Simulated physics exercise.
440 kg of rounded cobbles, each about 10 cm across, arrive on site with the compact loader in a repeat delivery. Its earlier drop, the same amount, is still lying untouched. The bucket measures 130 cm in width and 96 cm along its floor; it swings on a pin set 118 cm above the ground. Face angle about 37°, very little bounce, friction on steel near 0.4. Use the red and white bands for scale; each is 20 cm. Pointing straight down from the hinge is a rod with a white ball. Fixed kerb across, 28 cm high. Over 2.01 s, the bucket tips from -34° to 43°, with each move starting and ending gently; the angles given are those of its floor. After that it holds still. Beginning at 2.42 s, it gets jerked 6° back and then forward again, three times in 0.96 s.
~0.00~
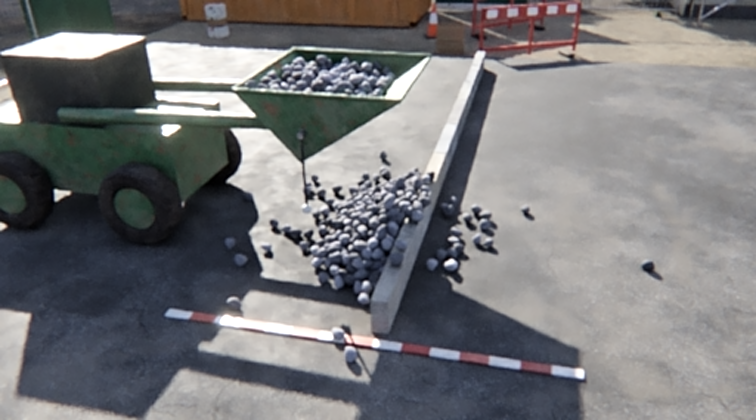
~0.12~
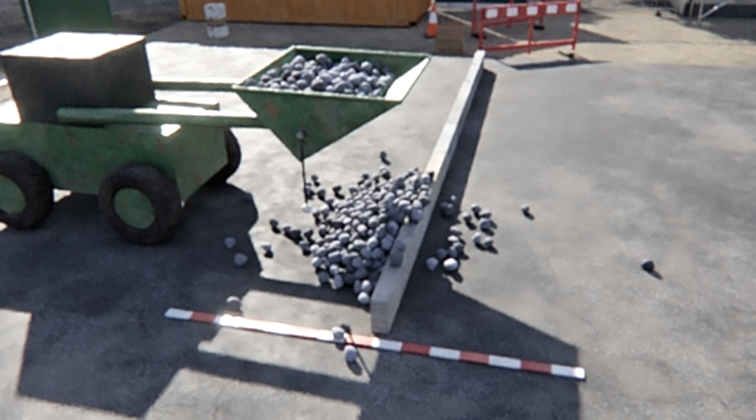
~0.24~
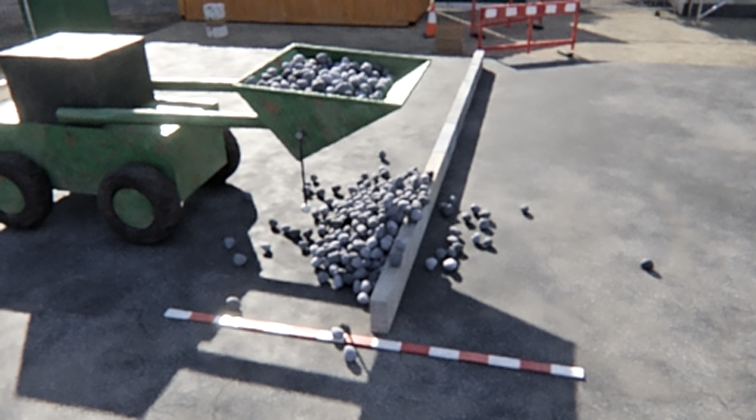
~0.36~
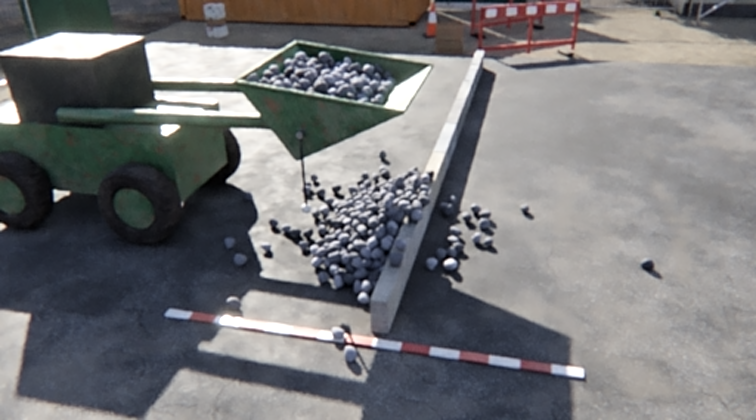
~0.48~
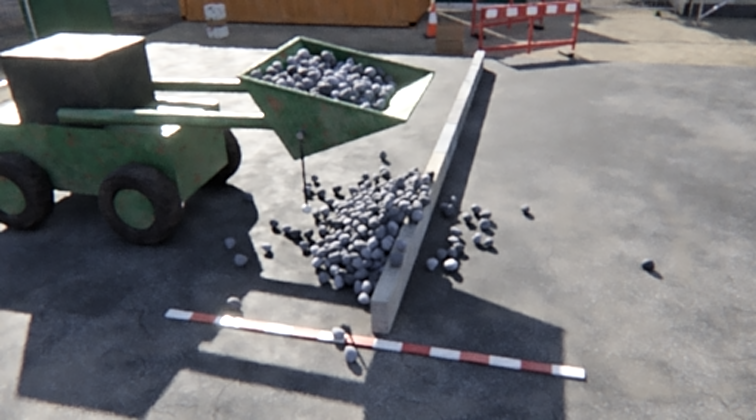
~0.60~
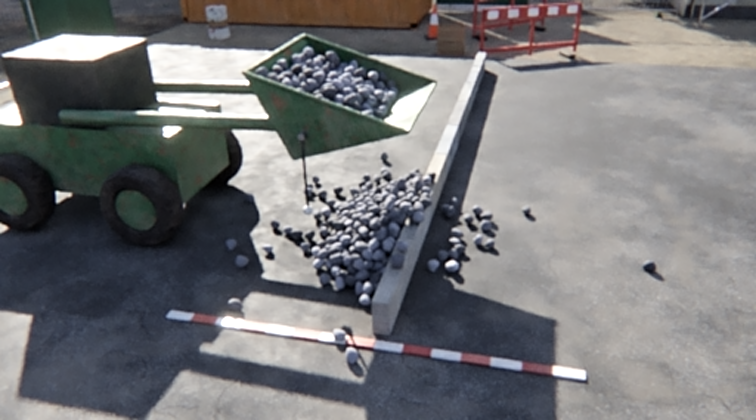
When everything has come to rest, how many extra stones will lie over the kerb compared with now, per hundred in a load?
About 60 per hundred.
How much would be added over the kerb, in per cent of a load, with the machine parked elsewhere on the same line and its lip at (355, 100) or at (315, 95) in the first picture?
The first would add some 10 per cent and the second some 0 per cent.
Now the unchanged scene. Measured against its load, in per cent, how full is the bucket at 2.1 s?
Around 20 per cent of the load is still inside.
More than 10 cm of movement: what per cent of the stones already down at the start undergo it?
10 per cent.
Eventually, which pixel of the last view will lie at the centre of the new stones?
Near (439, 231).
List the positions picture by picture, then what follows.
In the first picture, the bucket is at -34°, its lip at (401, 101); the top of the load is at (313, 70). The earlier load is highest near (410, 206), 34 cm above ground level, 95 % on this side of the kerb, 5 % over the kerb.
In the second picture, the bucket is at -33°, its lip at (401, 102); the top of the load is at (313, 69); the stones move at 0.0 m/s on average.
In the third picture, lip at (401, 106), floor tilted -31°, highest stones at (306, 67); the stones move at 0.1 m/s on average.
In the fourth picture, lip at (404, 113), floor tilted -27°, highest stones at (308, 65); the stones move at 0.1 m/s on average.
In the fifth picture, the bucket is at -23°, its lip at (406, 121); the top of the load is at (305, 63); the stones move at 0.2 m/s on average.
In the sixth picture, the bucket is at -17°, its lip at (408, 133); the top of the load is at (307, 62); the stones move at 0.2 m/s on average.
After 1.5 s the floor is at 31°; in per cent of one load, 95 in the bucket, 100 on this side of the kerb, 5 over the kerb; the foremost stones are at (506, 228).
After 2.1 s the floor is at 43°; in per cent of one load, 20 in the bucket, 137 on this side of the kerb, 43 over the kerb; the foremost stones are at (533, 248).
After 3.8 s the floor is at 43°; in per cent of one load, 0 in the bucket, 135 on this side of the kerb, 65 over the kerb; the foremost stones are at (630, 261).
After 6.6 s the floor is at 43°; in per cent of one load, 0 in the bucket, 135 on this side of the kerb, 65 over the kerb; the foremost stones are at (630, 261). Net gain over the kerb, 60.
